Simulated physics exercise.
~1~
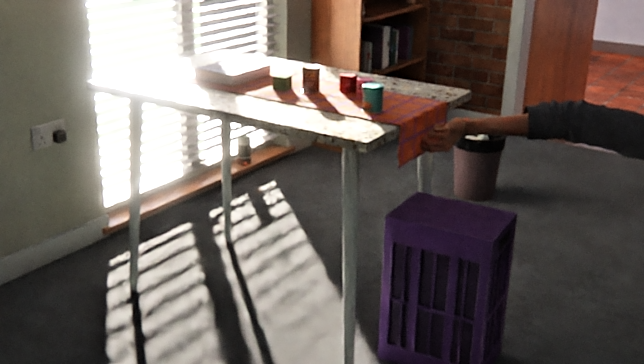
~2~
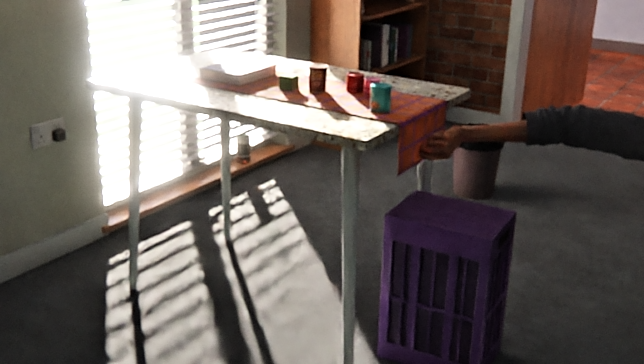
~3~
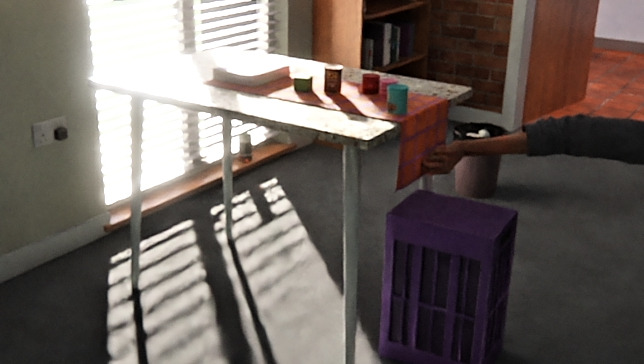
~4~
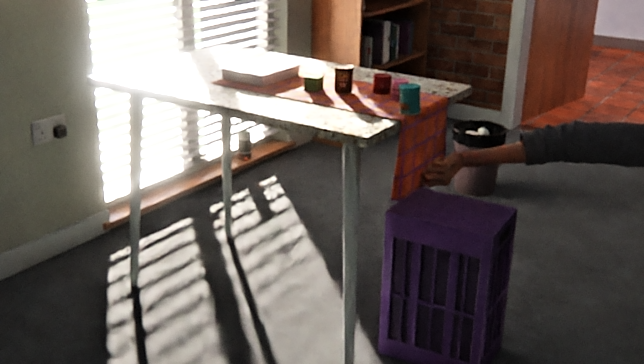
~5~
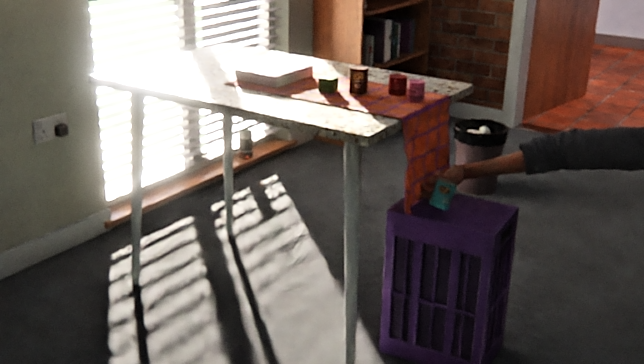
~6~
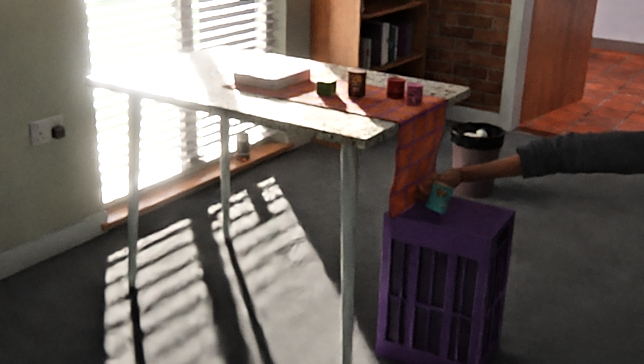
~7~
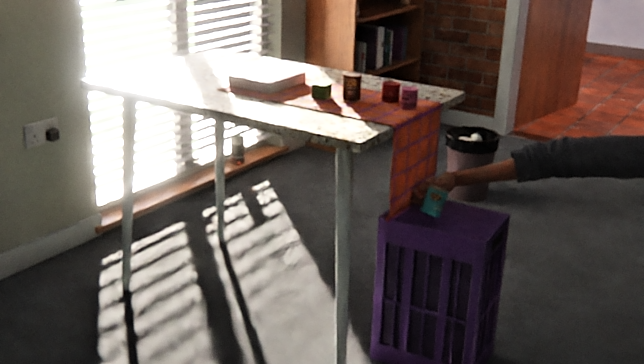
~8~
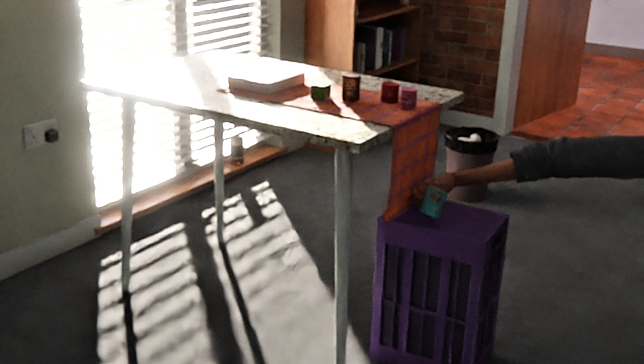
Sunlit room, hand pulling orange tablecloth down to a purple crate, turquoise can dropping onto it, the rest staying on the table.
